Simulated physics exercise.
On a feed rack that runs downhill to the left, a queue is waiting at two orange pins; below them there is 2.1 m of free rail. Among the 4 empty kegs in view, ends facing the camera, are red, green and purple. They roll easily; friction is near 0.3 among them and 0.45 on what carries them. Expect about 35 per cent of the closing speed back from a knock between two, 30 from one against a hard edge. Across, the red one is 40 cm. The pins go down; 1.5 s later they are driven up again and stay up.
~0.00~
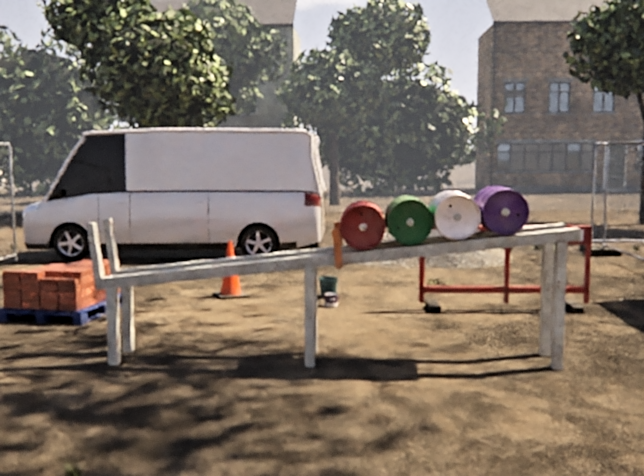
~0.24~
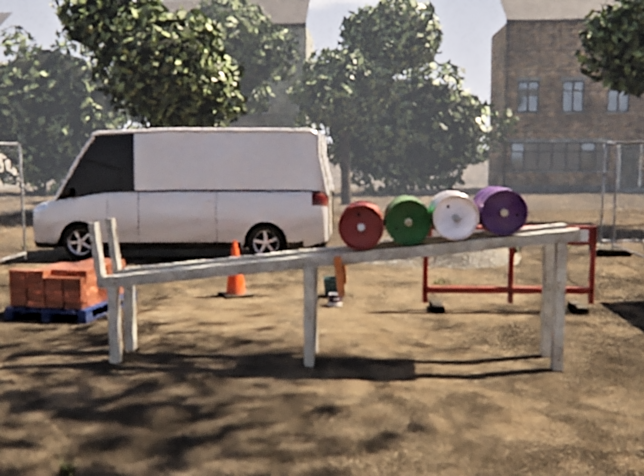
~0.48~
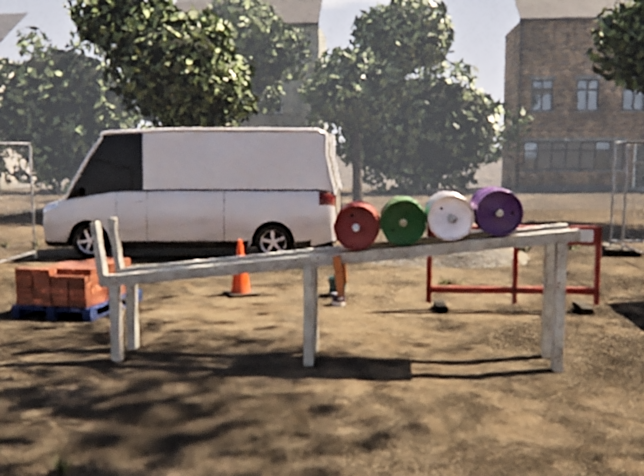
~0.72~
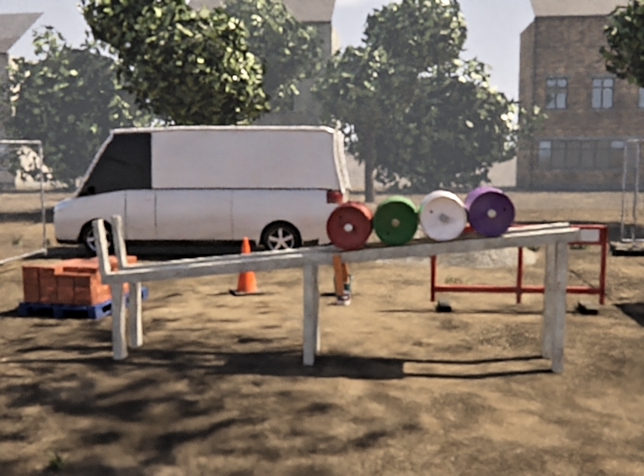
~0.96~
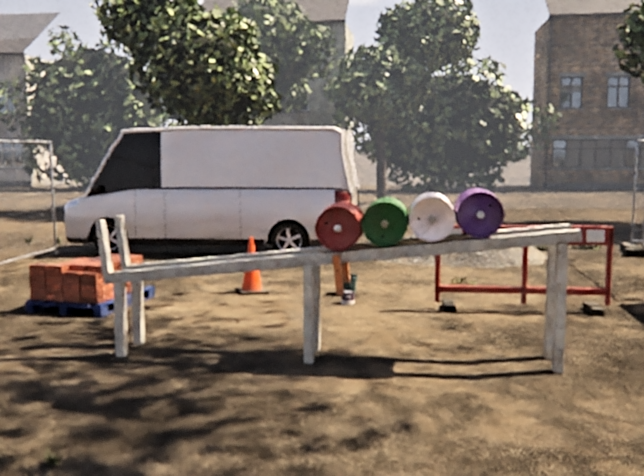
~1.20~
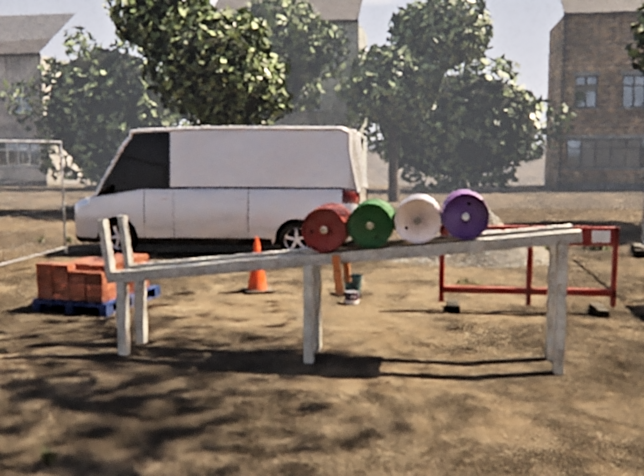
On a sloping wooden rack in a dirt yard, red, green, white and purple barrels rest in a row, then roll slowly leftward down the rails together, as the view shifts slightly against the parked van and trees behind.
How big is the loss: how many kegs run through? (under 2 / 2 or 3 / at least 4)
Well, of 4, I'd say 2 or 3.
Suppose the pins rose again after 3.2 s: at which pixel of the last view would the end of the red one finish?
Around pixel (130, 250).
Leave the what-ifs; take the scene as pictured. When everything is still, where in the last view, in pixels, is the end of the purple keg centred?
Around (407, 222).
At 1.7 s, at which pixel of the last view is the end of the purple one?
Around pixel (426, 221).
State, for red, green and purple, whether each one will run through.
Red makes it out, green makes it out, purple is kept back.
Then, 1.4 s in, red is on the rails, 20 cm below the pins, rolling left; green is on the rails, 20 cm above the pins, rolling left; purple is on the rails, 100 cm above the pins, rolling left; 1 below the pins.
Then, 1.7 s in, red is on the rails, 40 cm below the pins, rolling left; green is in the air, 5 cm above the pins, rolling left; purple is on the rails, 80 cm above the pins, rolling left; 1 below the pins.
Then, 1.9 s in, red is on the rails, 60 cm below the pins, rolling left; green is in the air, 10 cm below the pins, rolling left; purple is on the rails, 65 cm above the pins, rolling left; 2 below the pins.
In the end (3.5 s), red is on the rails, 190 cm below the pins; green is on the rails, 150 cm below the pins; purple is on the rails, 65 cm above the pins; 2 below the pins.
